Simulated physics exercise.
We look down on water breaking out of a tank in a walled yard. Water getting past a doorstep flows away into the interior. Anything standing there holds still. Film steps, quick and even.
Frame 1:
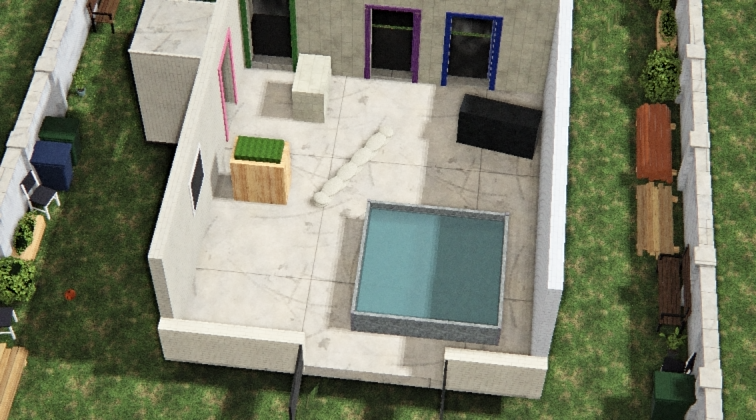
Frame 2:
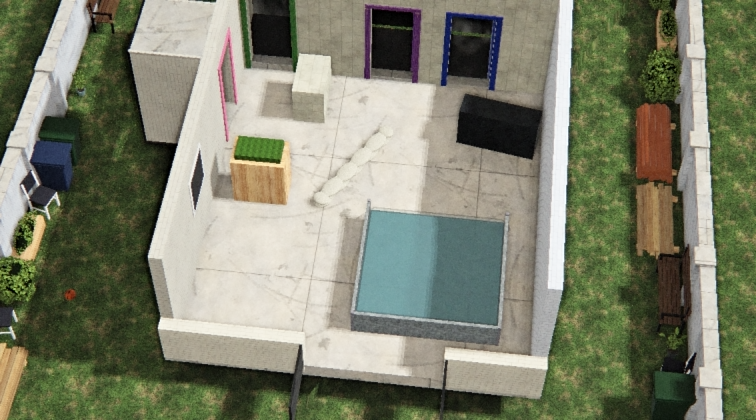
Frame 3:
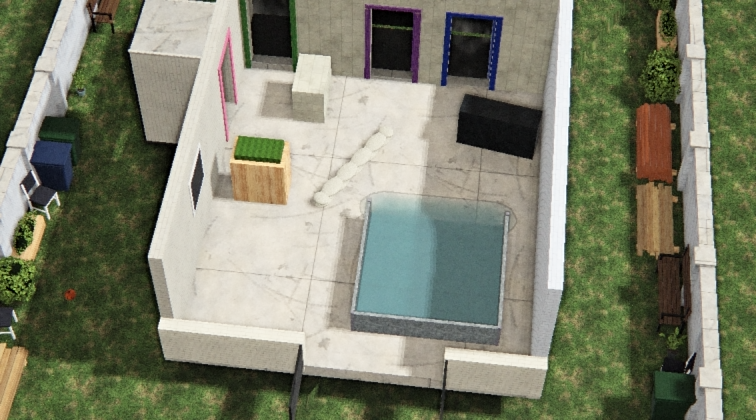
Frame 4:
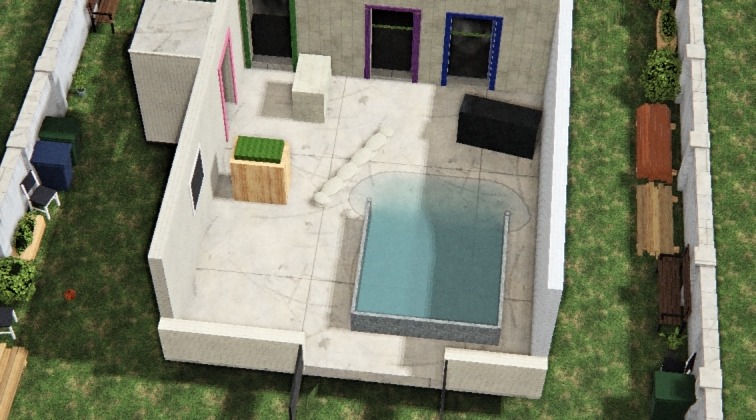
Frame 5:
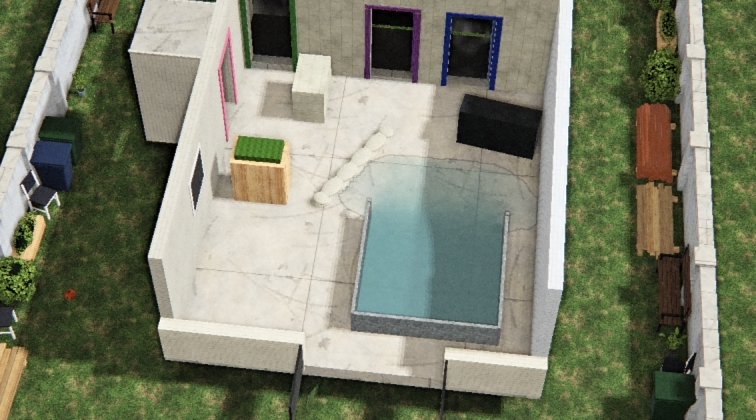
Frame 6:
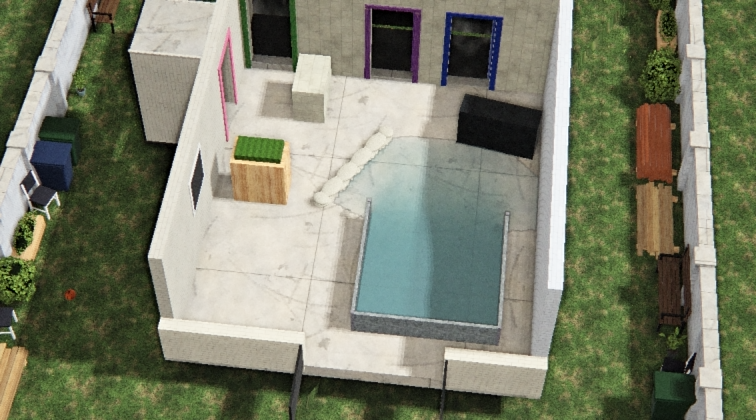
In a walled yard with a pale stone floor, a square tank of blue water sits still near the front. Its far side opens and water pours out across the floor, spreading in a widening, thinning sheet toward the back, reaching the low pale ridge and the black block.
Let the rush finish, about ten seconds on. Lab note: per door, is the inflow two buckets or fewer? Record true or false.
Purple door false; green door true; blue door false; pink door true.
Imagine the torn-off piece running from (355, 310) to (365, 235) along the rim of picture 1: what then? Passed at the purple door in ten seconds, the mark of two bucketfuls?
With the breach moved, the purple one misses the threshold.
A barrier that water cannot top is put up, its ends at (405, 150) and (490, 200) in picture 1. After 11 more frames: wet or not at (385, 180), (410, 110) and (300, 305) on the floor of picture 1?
Taking the points in order, they are inundated, inundated and high and dry.
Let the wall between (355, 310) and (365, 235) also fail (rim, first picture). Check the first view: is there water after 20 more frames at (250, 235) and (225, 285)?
Log: Point 1 inundated; point 2 inundated.
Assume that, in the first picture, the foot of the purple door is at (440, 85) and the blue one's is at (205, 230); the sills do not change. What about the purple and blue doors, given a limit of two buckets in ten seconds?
Note: Purple beats the limit, blue does not reach the limit.
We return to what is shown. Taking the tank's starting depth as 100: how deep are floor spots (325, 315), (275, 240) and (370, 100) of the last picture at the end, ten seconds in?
Going in order, that's 8, 4 and 18 %.
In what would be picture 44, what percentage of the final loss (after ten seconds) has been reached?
Around 75 per cent.
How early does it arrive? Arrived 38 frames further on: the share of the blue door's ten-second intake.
I make it 85 per cent.
A moment on, water covers 25 % of the floor; the purple door not reached, the green door not reached, the blue door wet at the sill, nothing in, the pink door not reached.
Next, water covers 35 % of the floor; the purple door under two buckets in, the green door not reached, the blue door under two buckets in, the pink door not reached.
Then, water covers 45 % of the floor; the purple door far over two buckets in, the green door wet at the sill, nothing in, the blue door far over two buckets in, the pink door not reached.
Later, water covers 85 % of the floor; the purple door far over two buckets in, the green door wet at the sill, nothing in, the blue door far over two buckets in, the pink door wet at the sill, nothing in.
In the end, water covers 95 % of the floor; the purple door far over two buckets in, the green door wet at the sill, nothing in, the blue door far over two buckets in, the pink door wet at the sill, nothing in.
